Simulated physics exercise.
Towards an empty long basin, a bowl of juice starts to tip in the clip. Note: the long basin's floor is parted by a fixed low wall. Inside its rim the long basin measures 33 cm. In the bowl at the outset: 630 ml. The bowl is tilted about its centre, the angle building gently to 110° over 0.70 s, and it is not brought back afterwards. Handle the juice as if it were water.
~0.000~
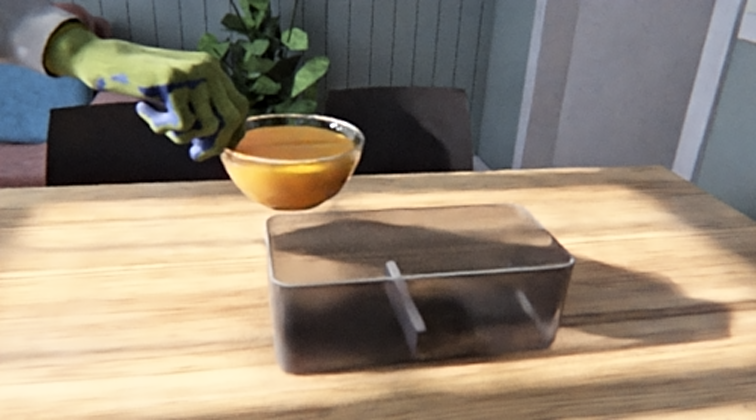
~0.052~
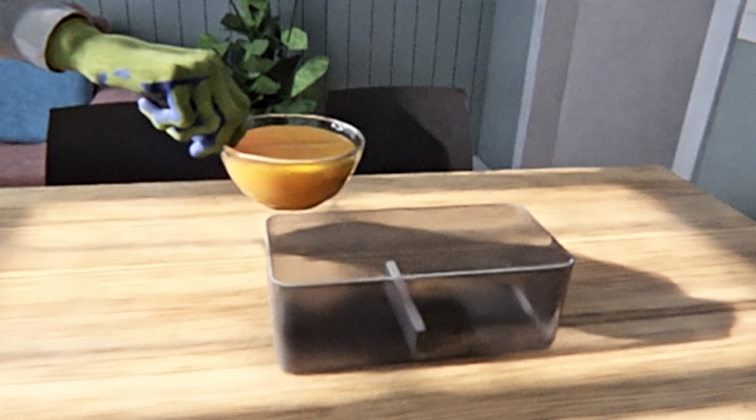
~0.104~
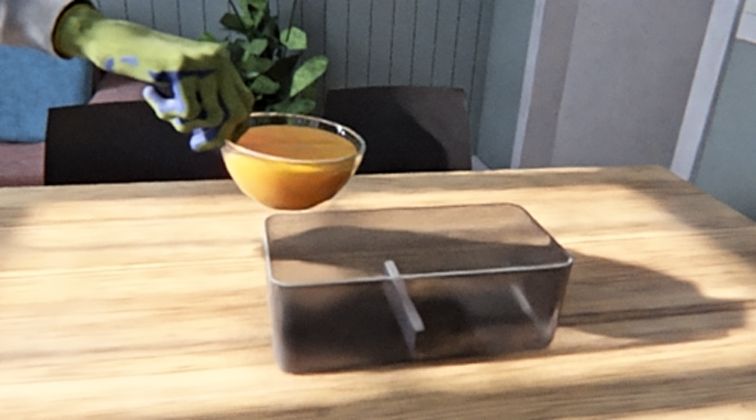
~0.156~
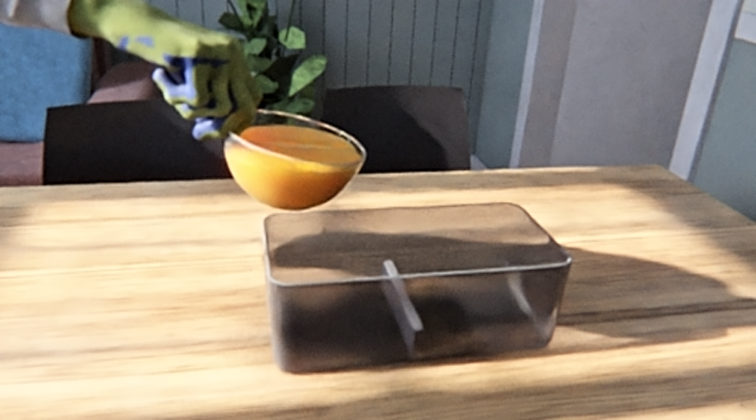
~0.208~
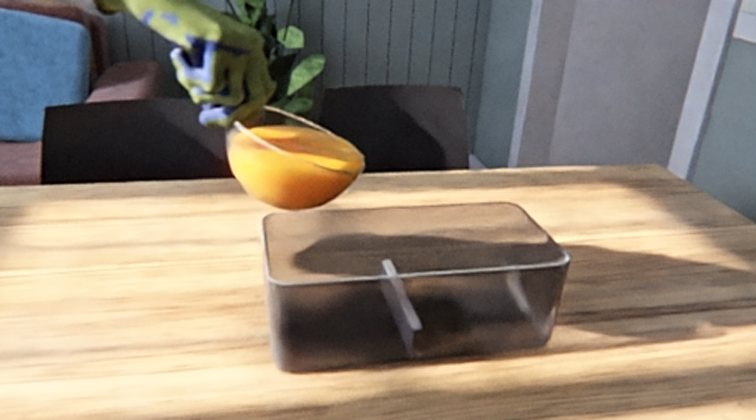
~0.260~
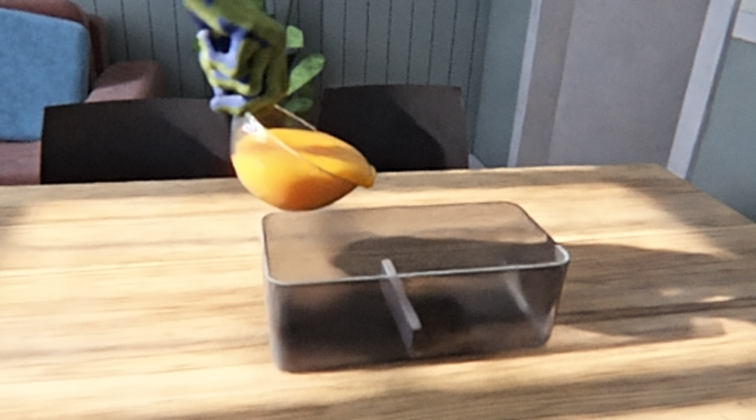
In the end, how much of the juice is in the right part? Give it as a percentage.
Roughly 32 percent is in the right part.
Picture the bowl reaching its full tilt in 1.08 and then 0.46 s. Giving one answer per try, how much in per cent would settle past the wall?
Near 45 in a hundred on the first go and near 20 in a hundred on the second.
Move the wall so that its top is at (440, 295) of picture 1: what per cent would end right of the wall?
Around 15 %, I'd say.
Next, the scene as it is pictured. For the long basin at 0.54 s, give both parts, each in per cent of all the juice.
About 48 % left, 28 % right.
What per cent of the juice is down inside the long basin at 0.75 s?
I reckon close to 96 per cent.
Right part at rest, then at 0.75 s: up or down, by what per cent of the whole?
A gain, roughly 2.
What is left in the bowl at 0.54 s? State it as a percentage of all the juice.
Remaining: Near 8 % of the total.
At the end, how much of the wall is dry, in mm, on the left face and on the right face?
Left 22 mm, right 32 mm.
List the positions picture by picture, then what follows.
It leans 0°; its right rim is at (362, 137); the juice meets the walls at (221, 146) and (357, 142); the long basin's rim runs from (269, 249) to (547, 233); the wall's top is at (404, 293), in the first picture.
It leans 2°; its right rim is at (362, 138); the juice meets the walls at (222, 145) and (356, 143), in the second picture.
It leans 6°; its right rim is at (363, 143); the juice meets the walls at (223, 142) and (357, 146), in the third picture.
It leans 13°; its right rim is at (363, 151); the juice meets the walls at (226, 140) and (357, 147), in the fourth picture.
It leans 22°; its right rim is at (362, 162); the juice meets the walls at (229, 141) and (360, 154); 2 per cent is over the edge, in the fifth picture.
It leans 33°; its right rim is at (360, 175); the juice meets the walls at (234, 147) and (351, 159); 9 per cent is over the edge, in the sixth picture.
After 0.54 s the tilt is 97° and 8 per cent is still to pour, 48 is left of the wall and 29 right of it.
After 0.75 s the tilt is 110° and 0 per cent is still to pour, 66 is left of the wall and 30 right of it.
After 0.96 s the tilt is 110° and 0 per cent is still to pour, 66 is left of the wall and 32 right of it.
After 1.20 s the tilt is 110° and 0 per cent is still to pour, 66 is left of the wall and 32 right of it.
In the end 66 per cent lies left of the wall, 32 right of it and 2 outside.
